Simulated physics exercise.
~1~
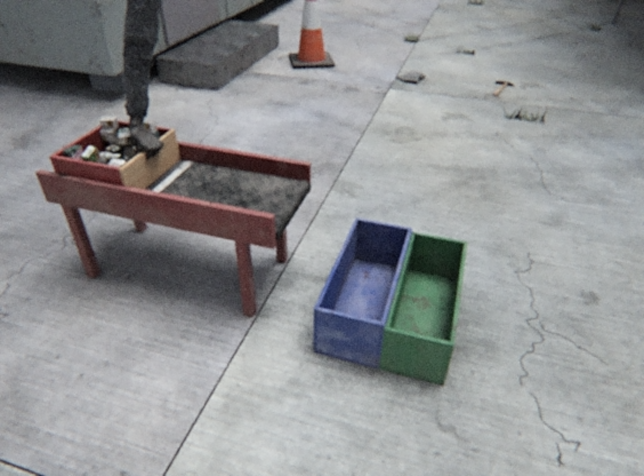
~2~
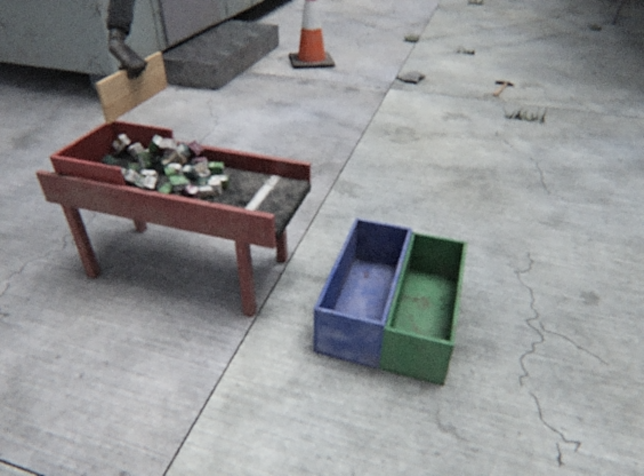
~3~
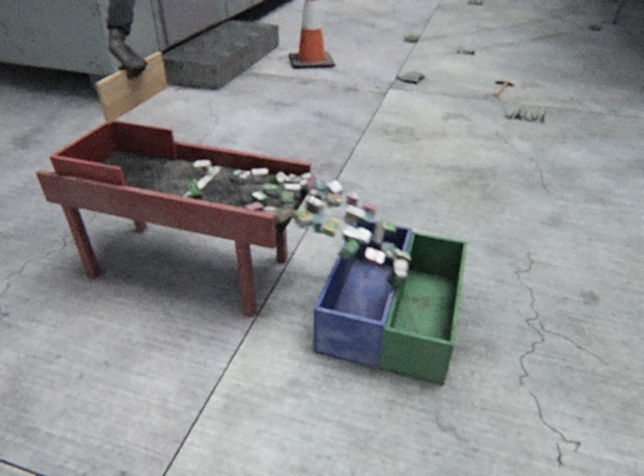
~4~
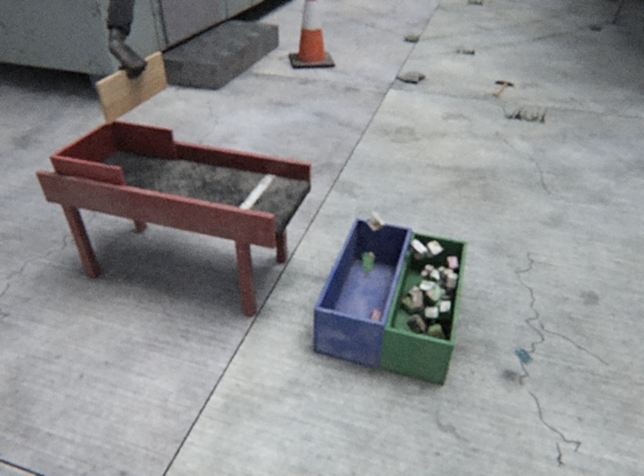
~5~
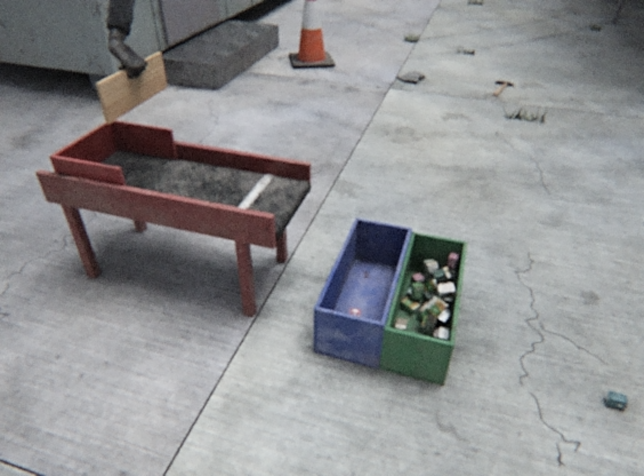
Small cartons ride the belt right as the gate lifts, nearly all landing in the green bin.
